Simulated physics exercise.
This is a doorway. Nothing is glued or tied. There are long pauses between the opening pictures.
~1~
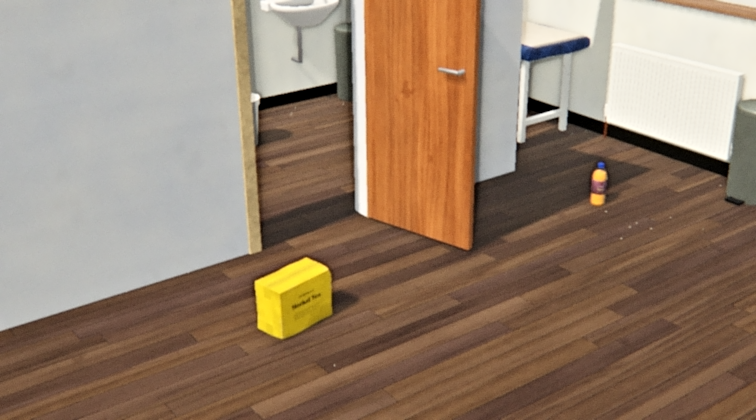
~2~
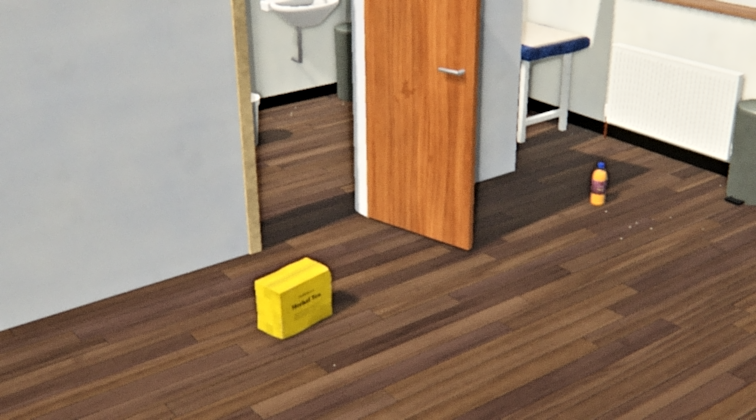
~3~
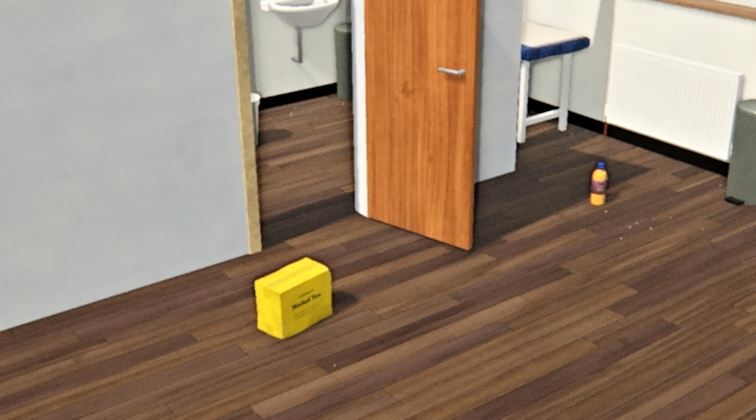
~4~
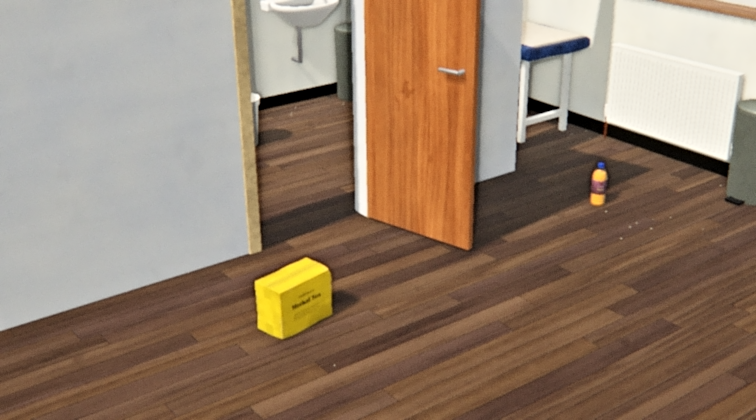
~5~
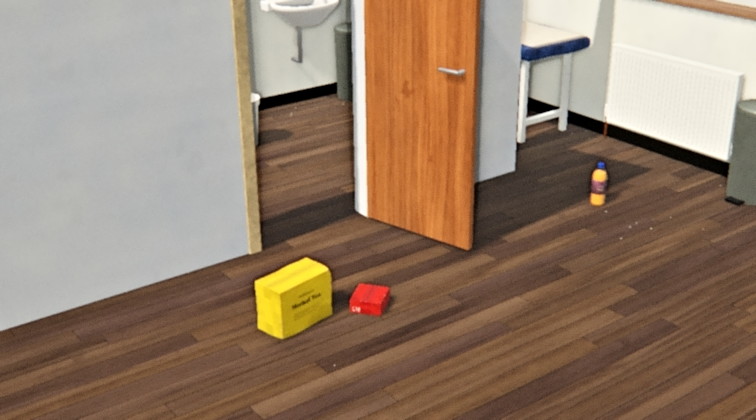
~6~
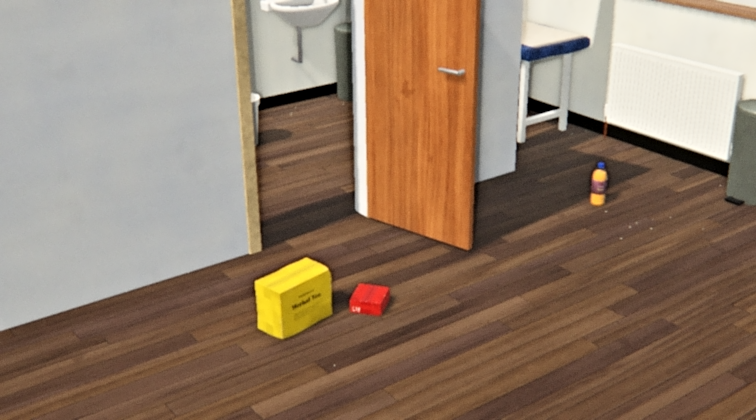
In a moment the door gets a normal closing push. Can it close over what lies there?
Here the door reaches the frame.
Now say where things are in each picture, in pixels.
Door wide open and still; yellow box (295, 298), in the first picture.
Door wide open and still; yellow box (295, 298), in the second picture.
Door wide open and still; yellow box (295, 298), in the third picture.
Door wide open and still; yellow box (295, 298), in the fourth picture.
Door wide open and still; yellow box (295, 298), in the fifth picture.
Door wide open and still; red box (370, 300); yellow box (295, 298), in the sixth picture.
Then, 1.10 s past the last view, door 70° open.
Then, 1.80 s past the last view, door 34° open.
Finally, door 0° open; both still in place. Final places as the last picture's camera would see them, red box near (370, 300).
